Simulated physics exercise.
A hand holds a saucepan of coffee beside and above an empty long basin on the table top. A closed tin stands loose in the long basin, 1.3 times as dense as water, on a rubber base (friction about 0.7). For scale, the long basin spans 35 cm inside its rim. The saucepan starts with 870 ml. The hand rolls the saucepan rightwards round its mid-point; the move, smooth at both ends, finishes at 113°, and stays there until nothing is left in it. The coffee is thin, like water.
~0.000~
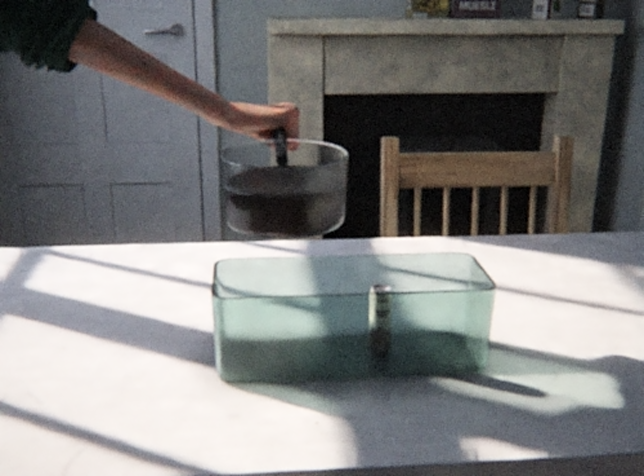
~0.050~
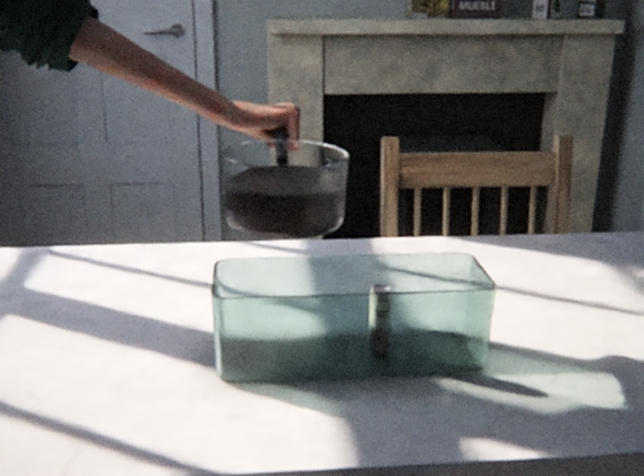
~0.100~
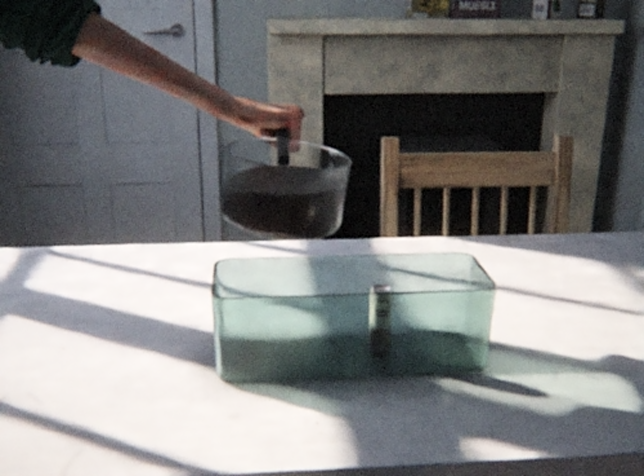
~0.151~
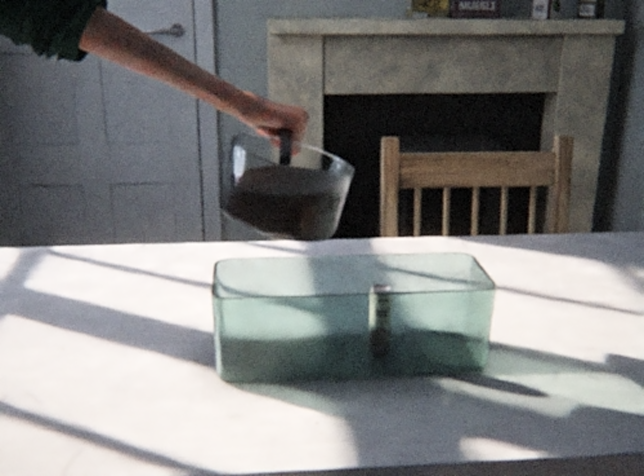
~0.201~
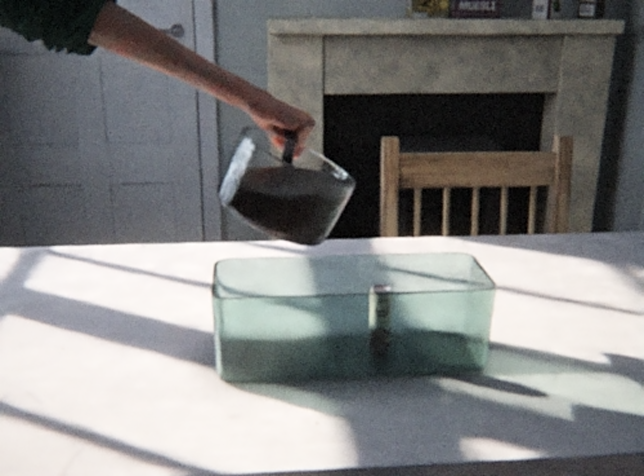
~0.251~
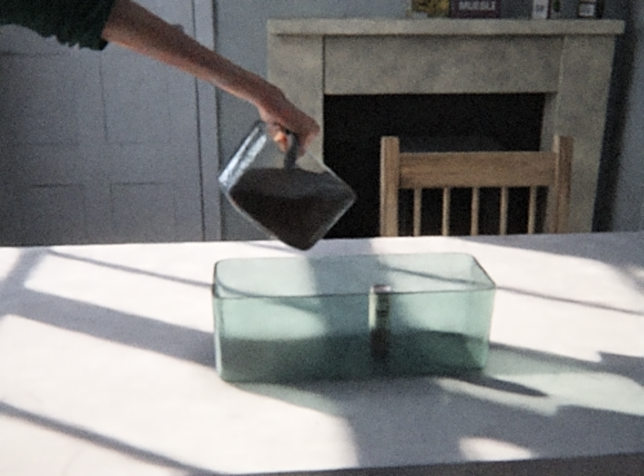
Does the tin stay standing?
The tin goes over.
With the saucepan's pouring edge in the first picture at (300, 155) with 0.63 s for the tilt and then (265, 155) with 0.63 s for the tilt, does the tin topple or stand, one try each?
First it keeps standing; then it keeps standing.
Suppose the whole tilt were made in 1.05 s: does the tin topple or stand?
Then it stays up.
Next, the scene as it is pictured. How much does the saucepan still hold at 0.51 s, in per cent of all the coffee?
Near 28 in a hundred.
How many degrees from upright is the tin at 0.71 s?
About 15°.
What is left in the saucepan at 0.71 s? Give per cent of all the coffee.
Some 5 per cent.
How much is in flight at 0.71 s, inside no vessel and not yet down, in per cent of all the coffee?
About 4 per cent.
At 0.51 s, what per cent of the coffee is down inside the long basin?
About 40 per cent.
After 0.51 s the tilt is 104° and 27 per cent is still to pour; the tin stands where it began.
After 0.71 s the tilt is 113° and 5 per cent is still to pour; the tin leans 13°.
After 0.91 s the tilt is 113° and 0 per cent is still to pour; the tin lies on its side.
After 1.13 s the tilt is 113° and 0 per cent is still to pour; the tin lies on its side.
In the end the tin lies on its side.
